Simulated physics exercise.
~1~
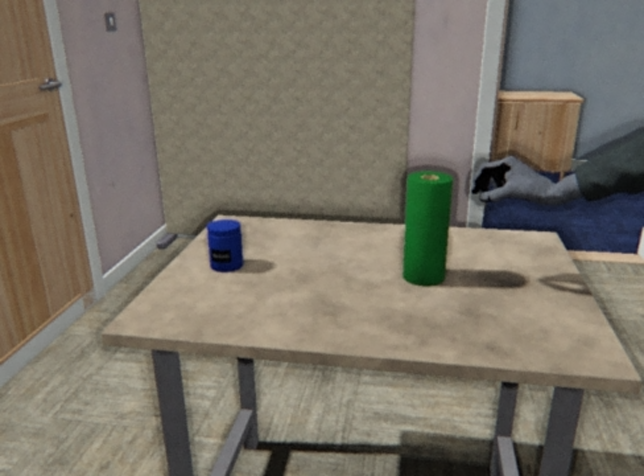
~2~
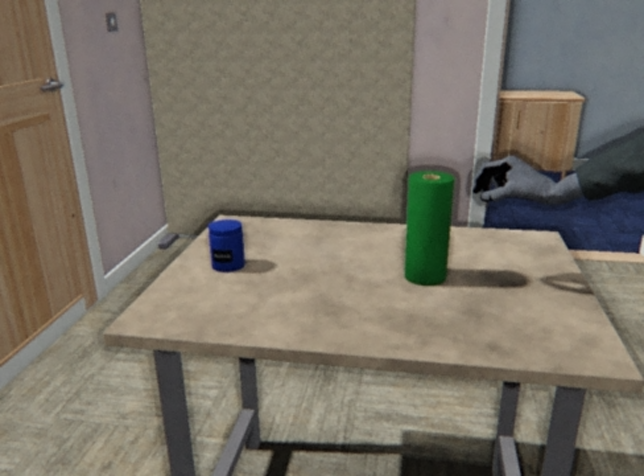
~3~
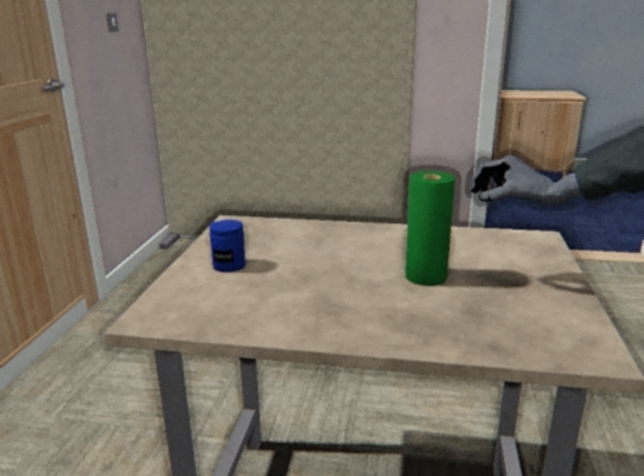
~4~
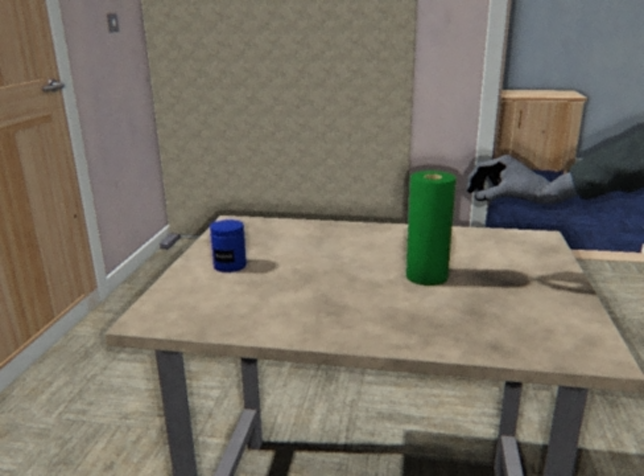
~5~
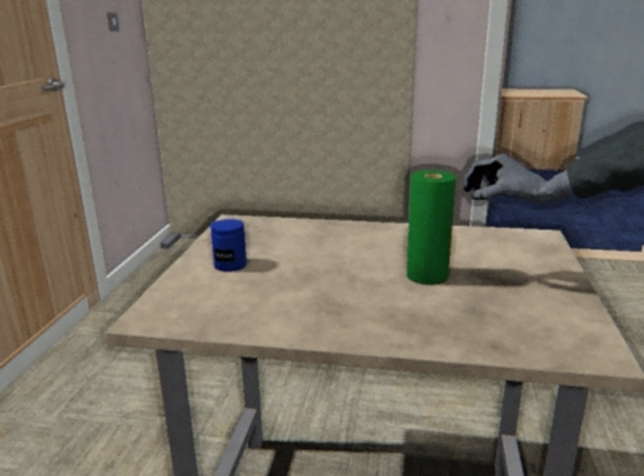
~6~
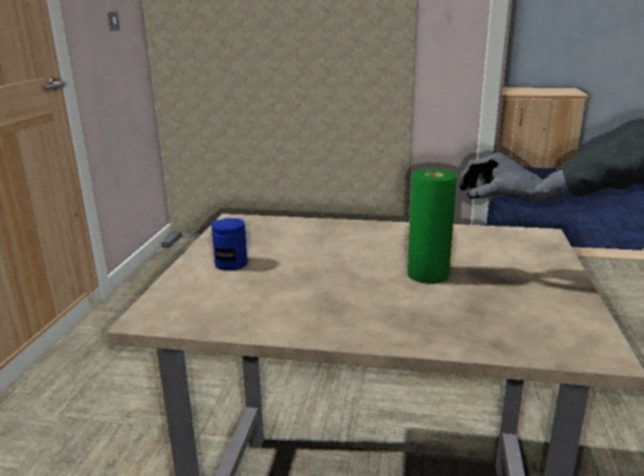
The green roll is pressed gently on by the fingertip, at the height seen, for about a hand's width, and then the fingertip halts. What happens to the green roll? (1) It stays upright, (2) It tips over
It tips over.
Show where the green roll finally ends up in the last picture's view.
The object ends up somewhere near (354, 252).
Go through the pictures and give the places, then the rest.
The first picture shows green roll (427, 229).
The second picture shows green roll (428, 229).
The third picture shows green roll (429, 229).
The fourth picture shows green roll (430, 229).
The fifth picture shows green roll (430, 228).
The sixth picture shows green roll (431, 227).
Then, 0.70 s after the last picture, green roll tipped 21° from how it was near (411, 222).
Then, 1.10 s after the last picture, green roll tipped 61° from how it was near (372, 232).
At rest, tipped over on the table, green roll. Seen from the same camera at the end, green roll near (354, 252).
